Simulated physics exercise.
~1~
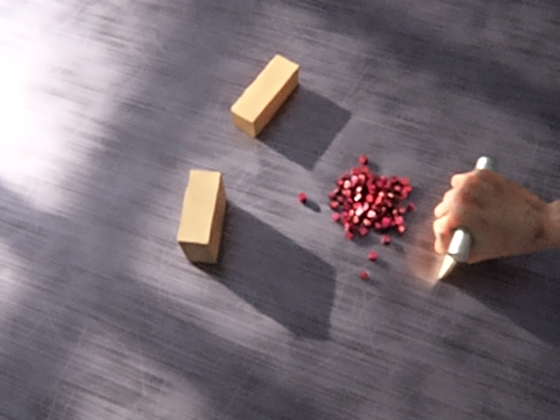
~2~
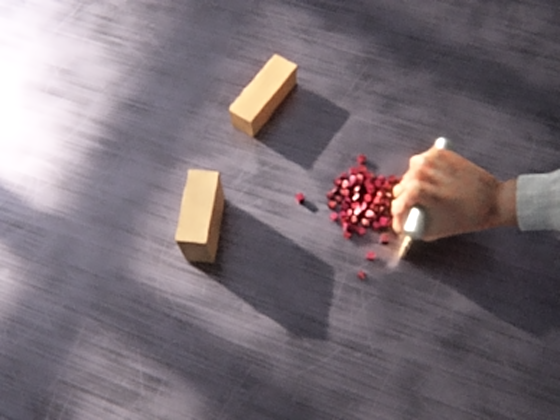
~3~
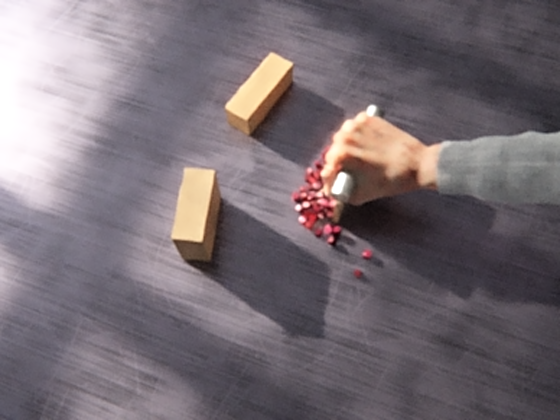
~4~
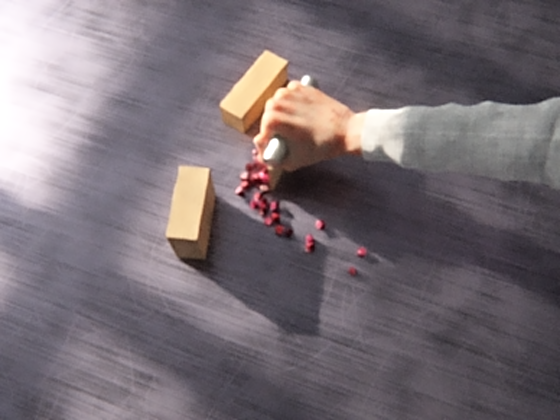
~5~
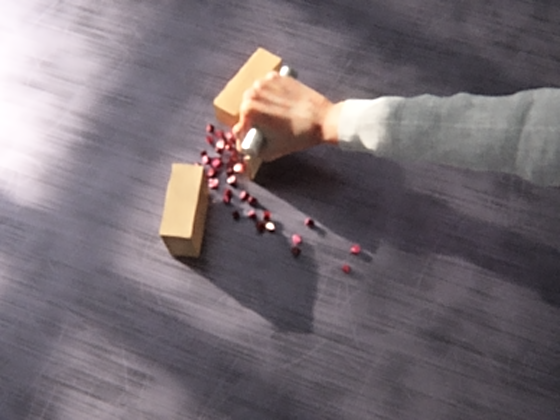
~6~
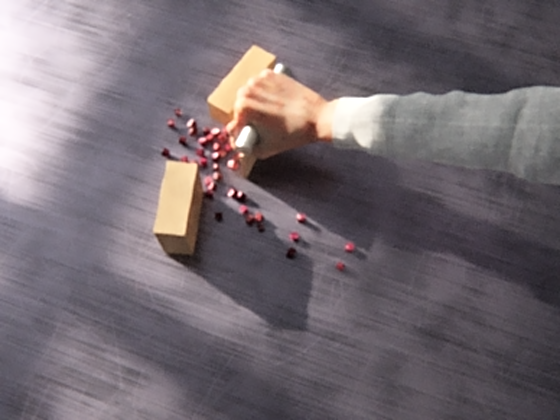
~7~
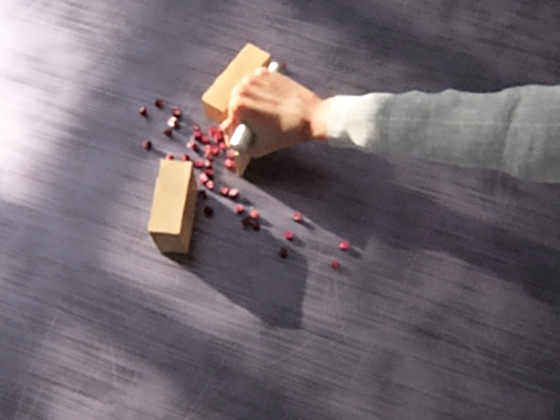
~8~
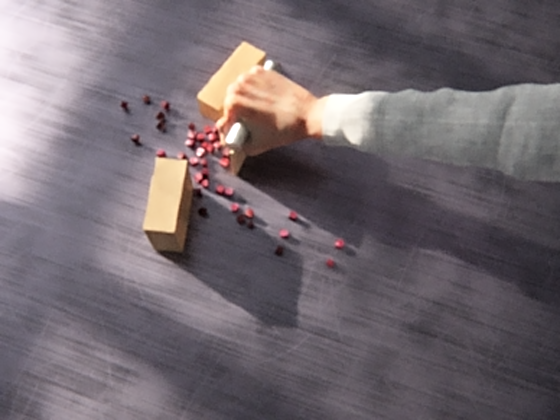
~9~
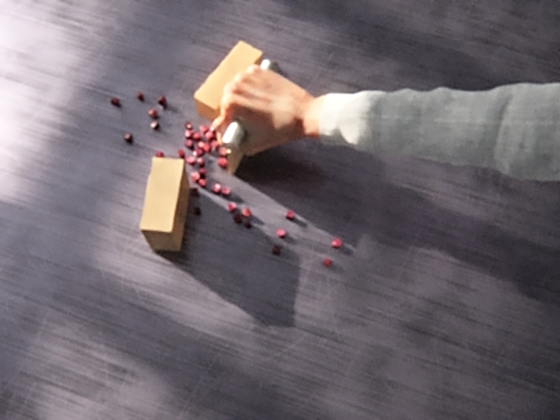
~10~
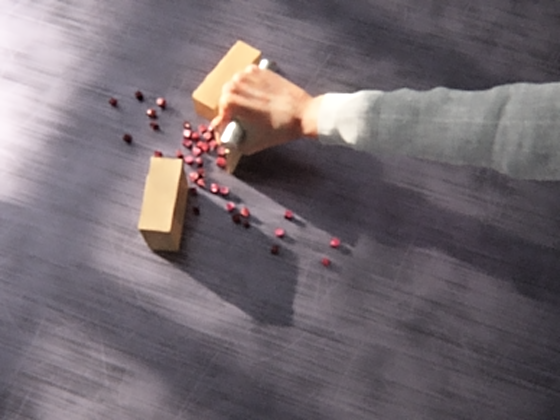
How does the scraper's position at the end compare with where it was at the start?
At the start the scraper is to the right of the pile of red cubes, well away from the blocks. By the end it is further left and higher up, right beside the upper block.
